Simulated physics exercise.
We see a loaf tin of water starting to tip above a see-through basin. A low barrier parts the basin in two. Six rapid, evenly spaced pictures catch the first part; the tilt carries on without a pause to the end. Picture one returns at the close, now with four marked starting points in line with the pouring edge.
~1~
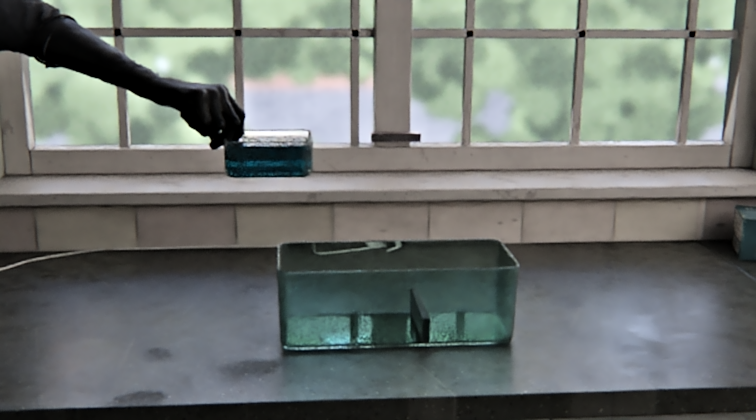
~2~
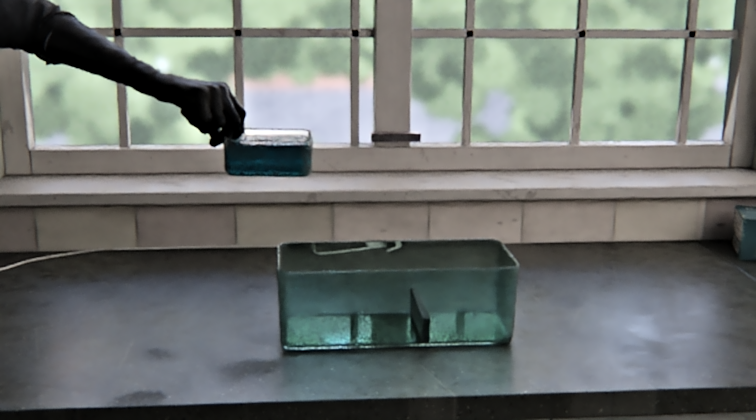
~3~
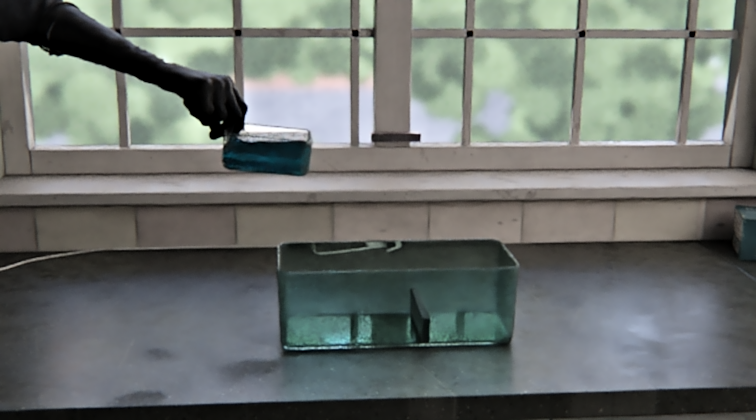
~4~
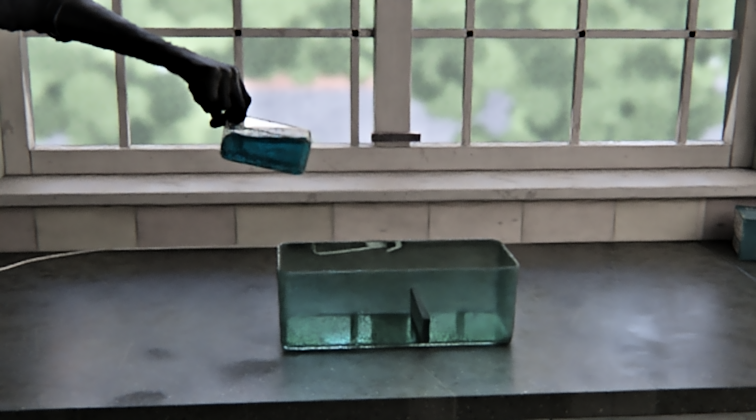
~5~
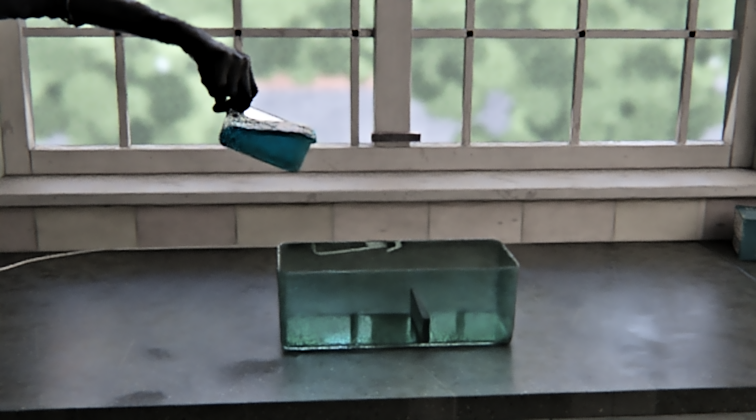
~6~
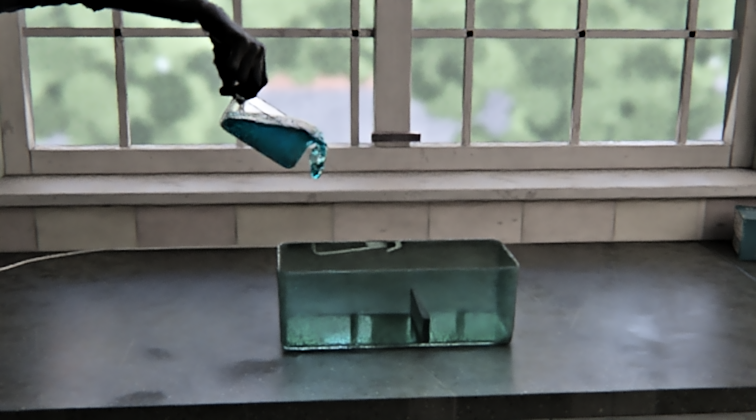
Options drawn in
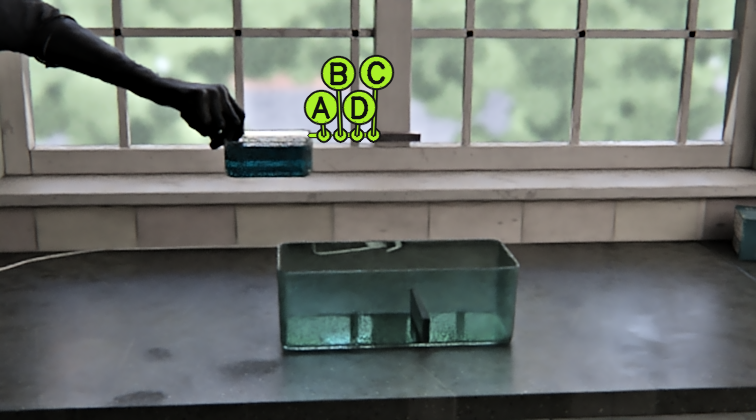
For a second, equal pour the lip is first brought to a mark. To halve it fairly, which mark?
Choose B.
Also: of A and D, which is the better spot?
That is spot D.
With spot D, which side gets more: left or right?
The right side.
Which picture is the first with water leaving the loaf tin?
In picture 5.
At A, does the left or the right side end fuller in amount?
More ends on the left.
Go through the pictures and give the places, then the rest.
Upright, lip at (310, 135); basin from (281, 348) to (513, 341); top of the wall at (420, 302); nothing has left yet.
Upright, lip at (310, 135); nothing has left yet.
Tipped about 6°, lip at (310, 135); nothing has left yet.
Tipped about 13°, lip at (310, 135); nothing has left yet.
Tipped about 22°, lip at (310, 135); water is over the lip, down to (313, 139).
Tipped about 33°, lip at (310, 135); water is over the lip, down to (317, 172).
On the marked copy, A at (323, 135); B at (340, 135); C at (373, 135); D at (357, 135).
With A, about 84 % ends left of the wall and 13 % right of it; 3 % is lost outside.
With B, about 47 % ends left of the wall and 52 % right of it.
With C, about 21 % ends left of the wall and 77 % right of it; 3 % is lost outside.
With D, about 30 % ends left of the wall and 67 % right of it; 3 % is lost outside.
